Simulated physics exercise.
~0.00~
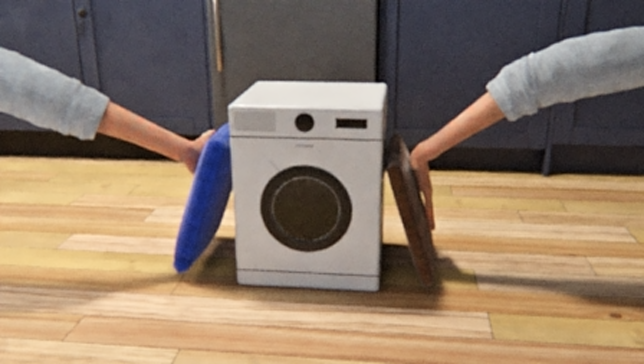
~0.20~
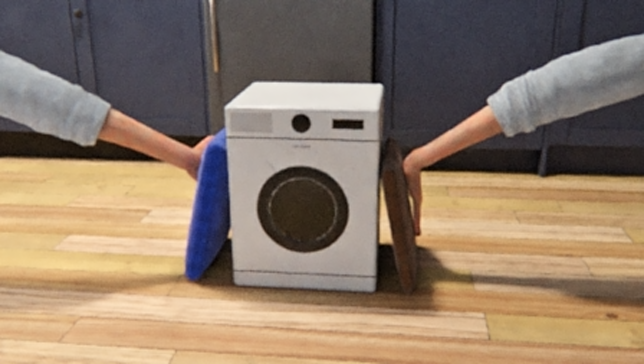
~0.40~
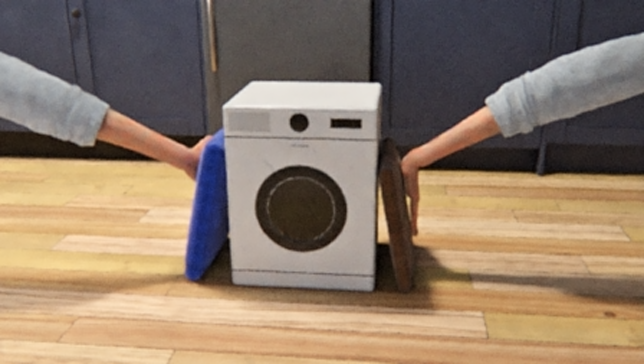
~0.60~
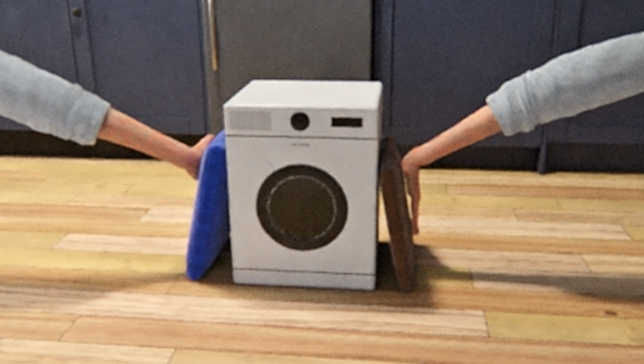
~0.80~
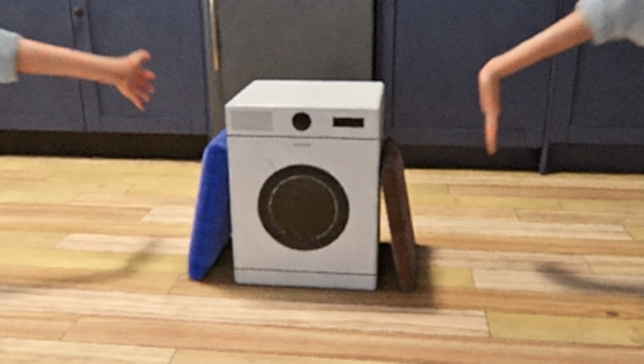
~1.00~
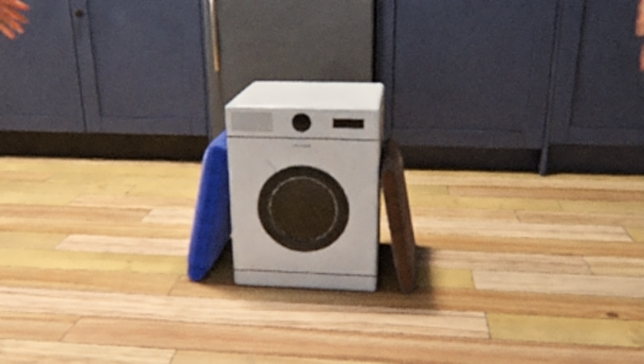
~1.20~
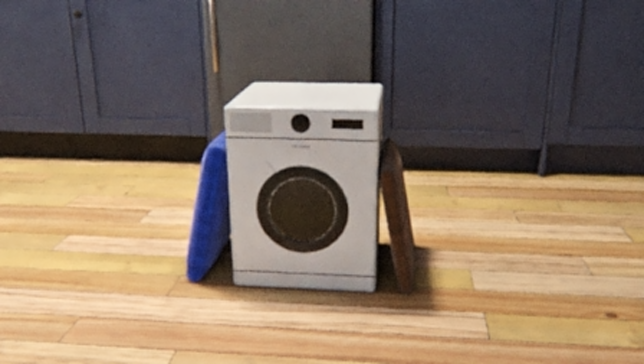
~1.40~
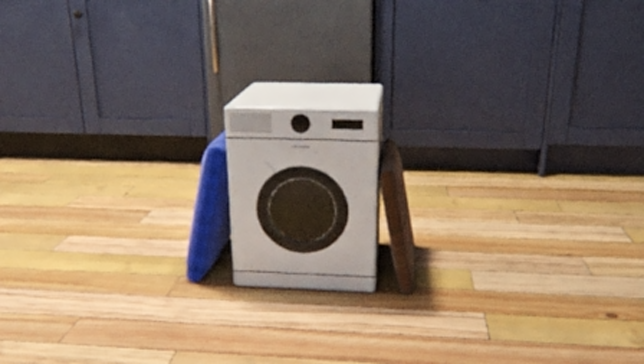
Two hands lean a blue pillow and a brown pad against a white machine, then withdraw.
